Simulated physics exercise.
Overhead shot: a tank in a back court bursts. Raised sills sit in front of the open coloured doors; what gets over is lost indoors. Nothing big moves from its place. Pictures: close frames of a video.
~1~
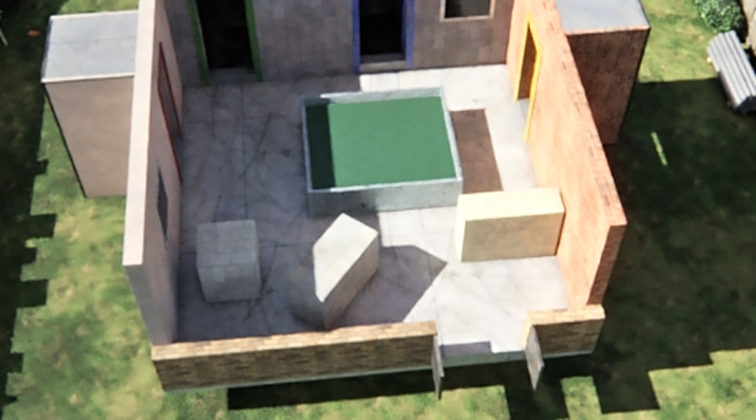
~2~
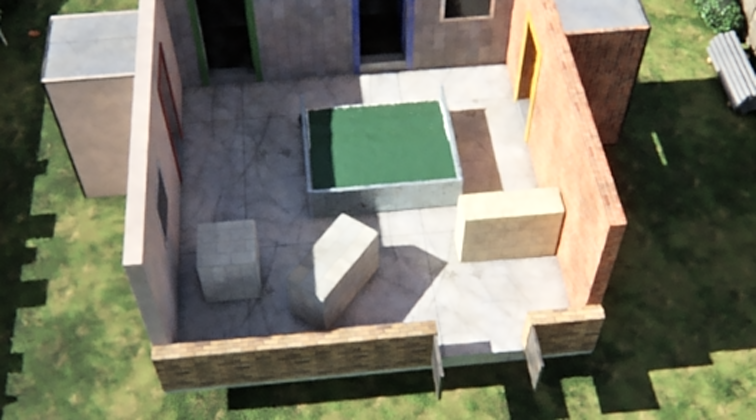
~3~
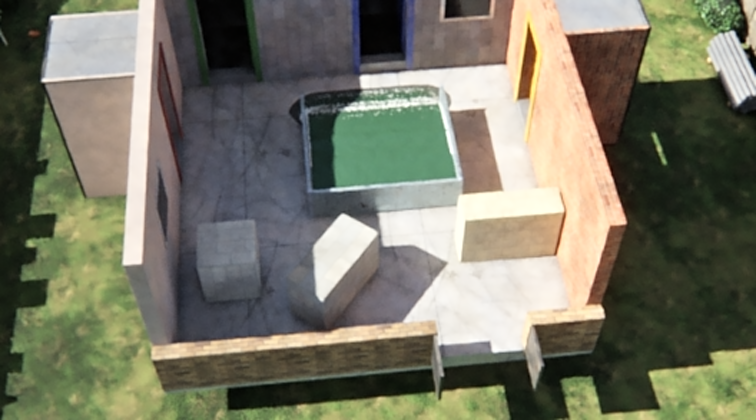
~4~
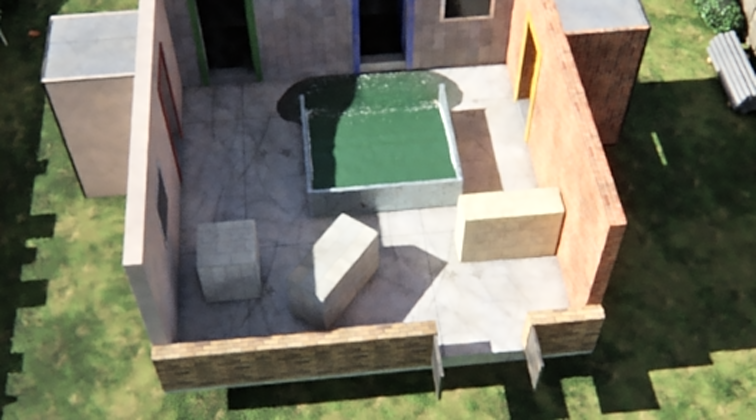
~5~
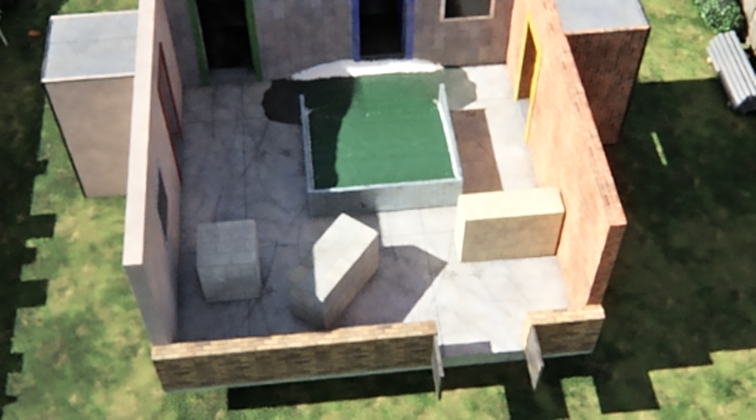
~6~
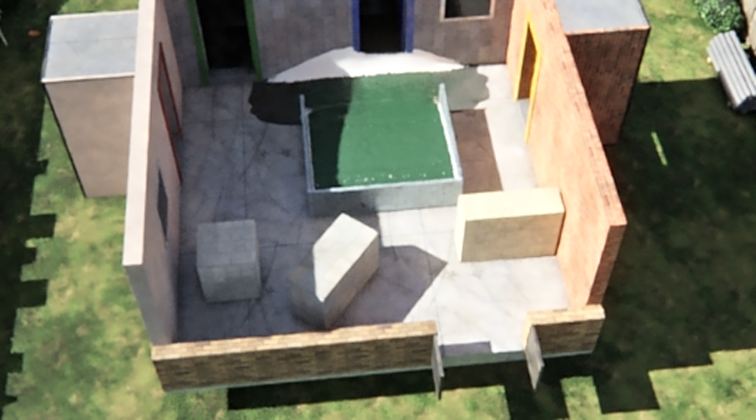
Green water in a pale, low-walled tank lies level, then breaks out over the far side and spreads across the paving of a walled court, seen from high above. A pale cube and an angular block stand in front, a cream block at right, and green, blue and yellow doorways open around. The dark sheet widens left and right toward the back wall, with a whitish edge, while the camera stays still.
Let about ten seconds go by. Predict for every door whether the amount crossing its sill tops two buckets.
The red door lets in little enough there. The green door lets in little enough there. The blue door lets too much in there. The yellow door lets too much in there.
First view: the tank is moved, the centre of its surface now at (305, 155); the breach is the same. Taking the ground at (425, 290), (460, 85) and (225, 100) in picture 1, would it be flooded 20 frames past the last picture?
Spared, hit, hit.
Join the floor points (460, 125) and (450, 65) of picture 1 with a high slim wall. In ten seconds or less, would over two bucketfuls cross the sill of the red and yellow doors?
Note: Red door remains short; yellow door remains short.
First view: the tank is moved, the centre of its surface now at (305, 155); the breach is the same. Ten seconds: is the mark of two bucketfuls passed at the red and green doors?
Result: Red stays inside the limit; green tops the limit.
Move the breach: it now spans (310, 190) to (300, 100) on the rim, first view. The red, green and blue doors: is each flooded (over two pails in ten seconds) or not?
The red door tops the limit, the green door tops the limit, and the blue door stays within the limit.
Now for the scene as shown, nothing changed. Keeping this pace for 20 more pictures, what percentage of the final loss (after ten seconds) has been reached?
By my reckoning, 75 %.
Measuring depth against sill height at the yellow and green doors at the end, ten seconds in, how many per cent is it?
Approx. 110 % followed by 50 %.
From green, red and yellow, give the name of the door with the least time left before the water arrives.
My answer is the green door.
A moment on, water covers 20 % of the floor; the red door not reached, the green door wet at the sill, nothing in, the blue door over two buckets in, the yellow door not reached.
Next, water covers 30 % of the floor; the red door wet at the sill, nothing in, the green door wet at the sill, nothing in, the blue door far over two buckets in, the yellow door wet at the sill, nothing in.
Then, water covers 50 % of the floor; the red door wet at the sill, nothing in, the green door wet at the sill, nothing in, the blue door far over two buckets in, the yellow door over two buckets in.
Later, water covers 80 % of the floor; the red door wet at the sill, nothing in, the green door under two buckets in, the blue door far over two buckets in, the yellow door over two buckets in.
In the end, water covers 95 % of the floor; the red door wet at the sill, nothing in, the green door under two buckets in, the blue door far over two buckets in, the yellow door over two buckets in.
